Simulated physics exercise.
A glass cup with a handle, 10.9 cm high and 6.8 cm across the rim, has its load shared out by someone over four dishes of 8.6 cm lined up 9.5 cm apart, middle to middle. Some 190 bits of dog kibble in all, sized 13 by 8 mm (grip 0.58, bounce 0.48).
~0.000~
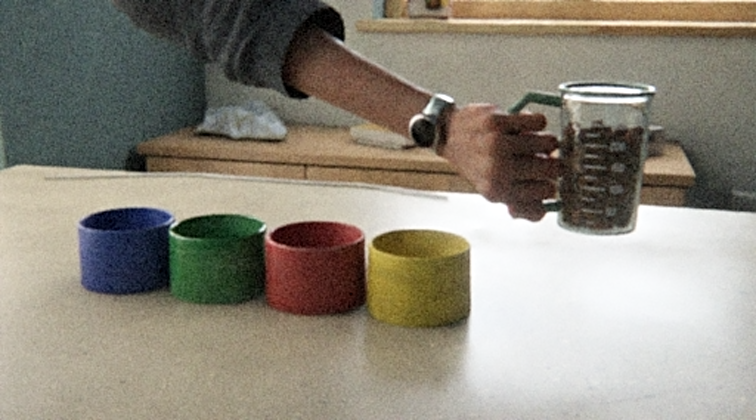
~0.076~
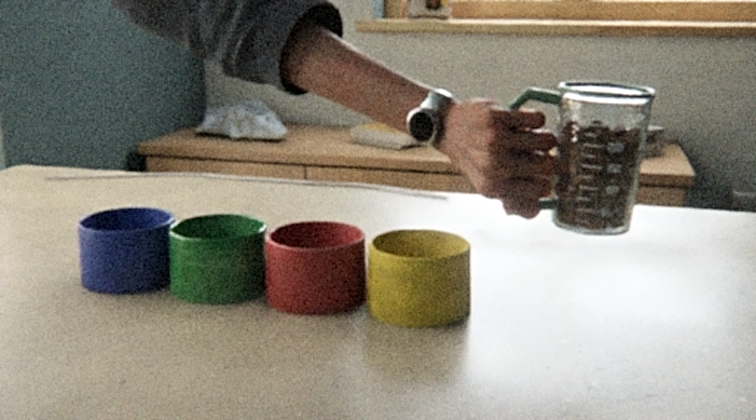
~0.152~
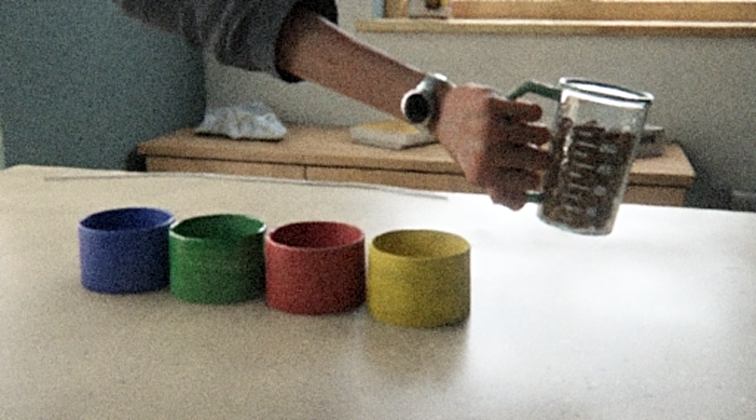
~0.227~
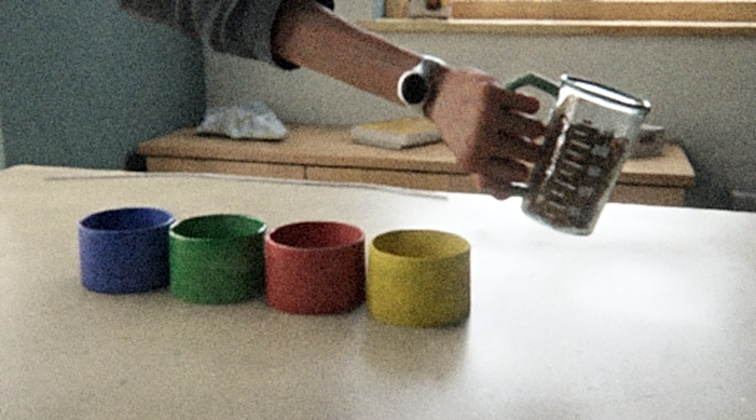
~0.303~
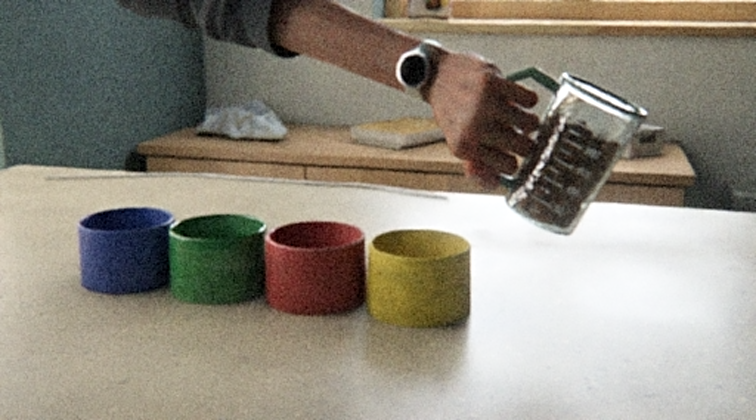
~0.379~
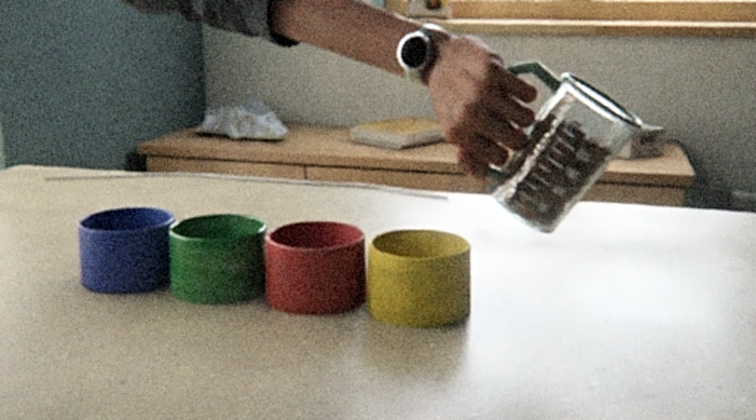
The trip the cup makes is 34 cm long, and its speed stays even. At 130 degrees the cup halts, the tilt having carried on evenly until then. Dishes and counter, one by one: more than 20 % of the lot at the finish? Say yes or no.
Red: No, blue: No, green: No, yellow: No, counter: Yes.
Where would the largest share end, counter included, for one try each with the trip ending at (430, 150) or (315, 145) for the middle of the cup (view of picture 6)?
Most lands at counter on the first run and at counter on the second.
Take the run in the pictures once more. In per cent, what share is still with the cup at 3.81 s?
Around 0 in a hundred.
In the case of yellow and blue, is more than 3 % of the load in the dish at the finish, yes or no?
For yellow, it does; for blue, it does not.
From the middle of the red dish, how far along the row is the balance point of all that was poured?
18 cm to the right.
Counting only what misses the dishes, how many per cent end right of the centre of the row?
I'd estimate close to 100 in a hundred.
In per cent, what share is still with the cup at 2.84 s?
Close to 0 in a hundred.
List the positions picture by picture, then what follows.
The first frame shows cup at (601, 158), tilt 0 degrees, lip at (653, 91), moved 0.0 cm; middle of the pieces at (605, 173); yellow dish at (420, 244); red dish at (316, 235); green dish at (218, 227); blue dish at (127, 220).
The second frame shows cup at (598, 158), tilt 2 degrees, lip at (652, 93), moved 0.2 cm; middle of the pieces at (601, 173).
The third frame shows cup at (589, 158), tilt 9 degrees, lip at (651, 99), moved 0.9 cm; middle of the pieces at (591, 173).
The fourth frame shows cup at (580, 157), tilt 17 degrees, lip at (648, 106), moved 1.6 cm; middle of the pieces at (580, 172).
The fifth frame shows cup at (571, 157), tilt 24 degrees, lip at (645, 115), moved 2.4 cm; middle of the pieces at (568, 171).
The sixth frame shows cup at (561, 156), tilt 32 degrees, lip at (640, 124), moved 3.1 cm; middle of the pieces at (557, 171); yellow dish at (420, 244); red dish at (316, 235); green dish at (218, 227); blue dish at (127, 220). The cup turns about 100 degrees a second and travels 10 cm a second.
After 1.86 s, tilt 130 degrees; cup holds 0 %, yellow 5 %.
After 2.84 s, tilt 130 degrees; cup holds 0 %, yellow 5 %.
After 3.81 s, tilt 130 degrees; cup holds 0 %, yellow 5 %.
By 4.1 s all is still; red 0 %, blue 0 %, green 0 %, yellow 5 %, counter 95 %.
